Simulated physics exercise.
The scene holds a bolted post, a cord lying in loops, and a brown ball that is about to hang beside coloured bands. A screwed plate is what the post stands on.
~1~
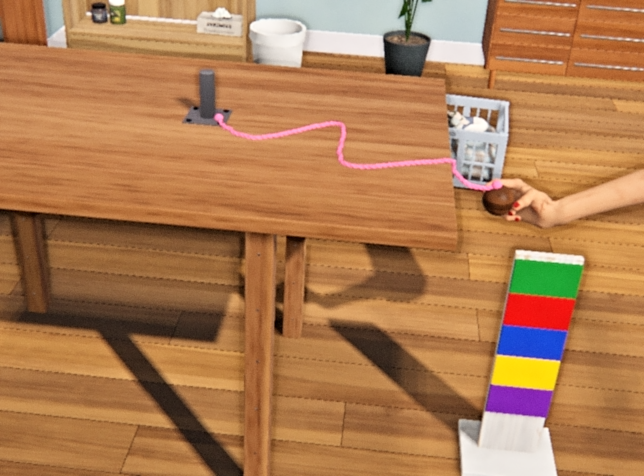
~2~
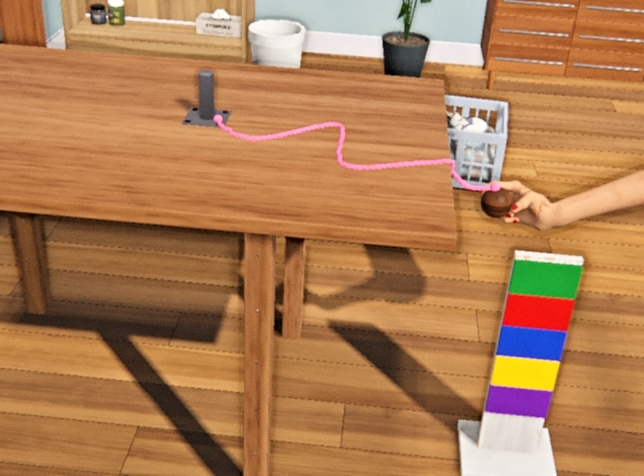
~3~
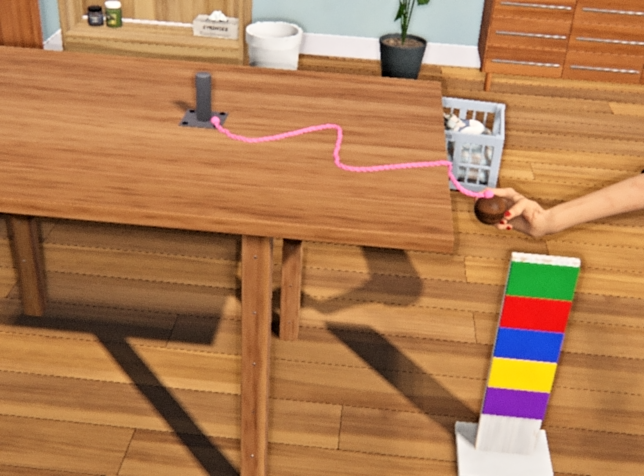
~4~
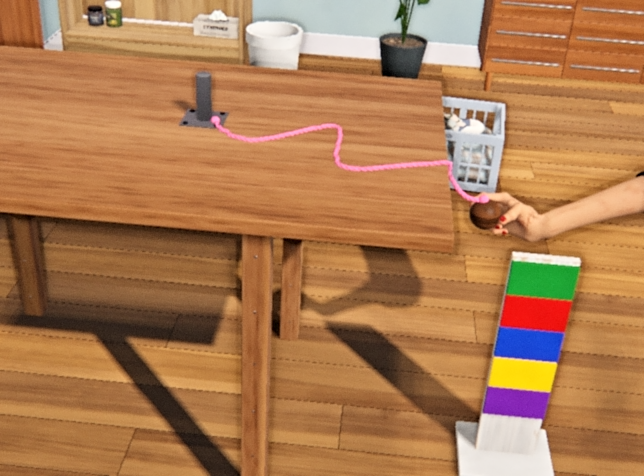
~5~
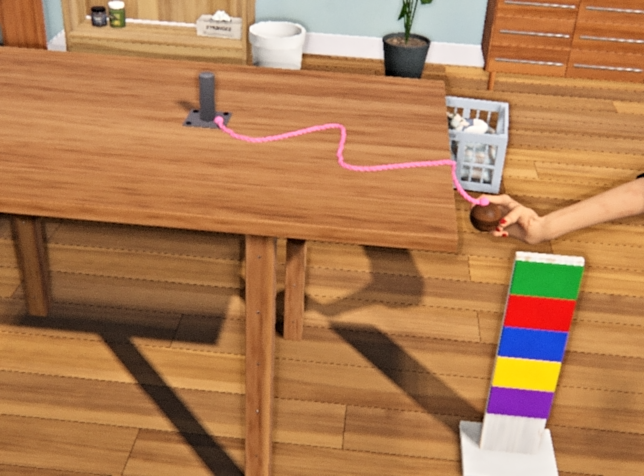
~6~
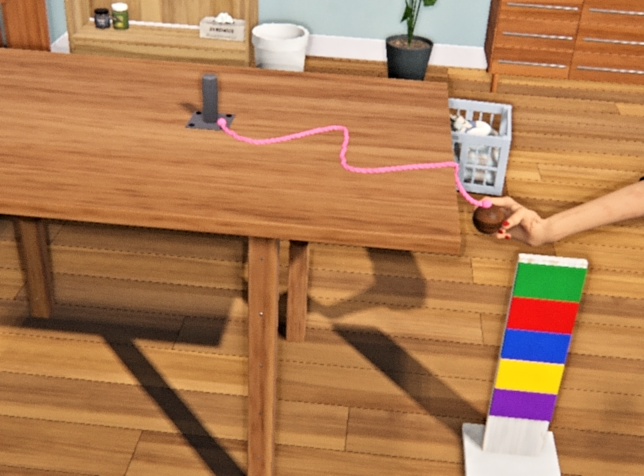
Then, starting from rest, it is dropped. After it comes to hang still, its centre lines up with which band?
It lines up with blue.
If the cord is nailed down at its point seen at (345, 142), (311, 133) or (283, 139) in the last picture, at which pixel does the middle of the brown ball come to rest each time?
Per try (px, approx.): (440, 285), (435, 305), (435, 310).
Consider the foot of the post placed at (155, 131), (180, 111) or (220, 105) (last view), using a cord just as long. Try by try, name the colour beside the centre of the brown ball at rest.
Post by post, in the given order: Red; red; blue.
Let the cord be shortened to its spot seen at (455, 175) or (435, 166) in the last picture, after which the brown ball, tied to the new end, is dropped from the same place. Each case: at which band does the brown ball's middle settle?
Cut one gives red; cut two gives green.
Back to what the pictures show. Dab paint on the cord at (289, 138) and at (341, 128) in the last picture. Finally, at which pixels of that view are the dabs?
(318, 136) for the first, (378, 145) for the second.
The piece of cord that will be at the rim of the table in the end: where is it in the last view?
About (344, 160).
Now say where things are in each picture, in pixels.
Brown ball (498, 200); green (546, 281); red (539, 313); blue (532, 344); yellow (525, 374); purple (519, 402), in the first picture.
Brown ball (496, 203); cord through (231, 132) (296, 132) (343, 134) (351, 167) (425, 163), in the second picture.
Brown ball (490, 209), in the third picture.
Brown ball (485, 214); cord through (228, 134) (293, 134) (340, 135) (348, 168) (423, 164), in the fourth picture.
Brown ball (486, 217), in the fifth picture.
Brown ball (488, 218); cord through (234, 136) (299, 136) (347, 137) (355, 170) (429, 166), in the sixth picture.
Soon after, ball near (466, 313); level with red.
After that, ball near (416, 325); level with blue.
And then, ball near (437, 331); level with blue.
In the end, ball near (430, 329); level with blue. At blue.
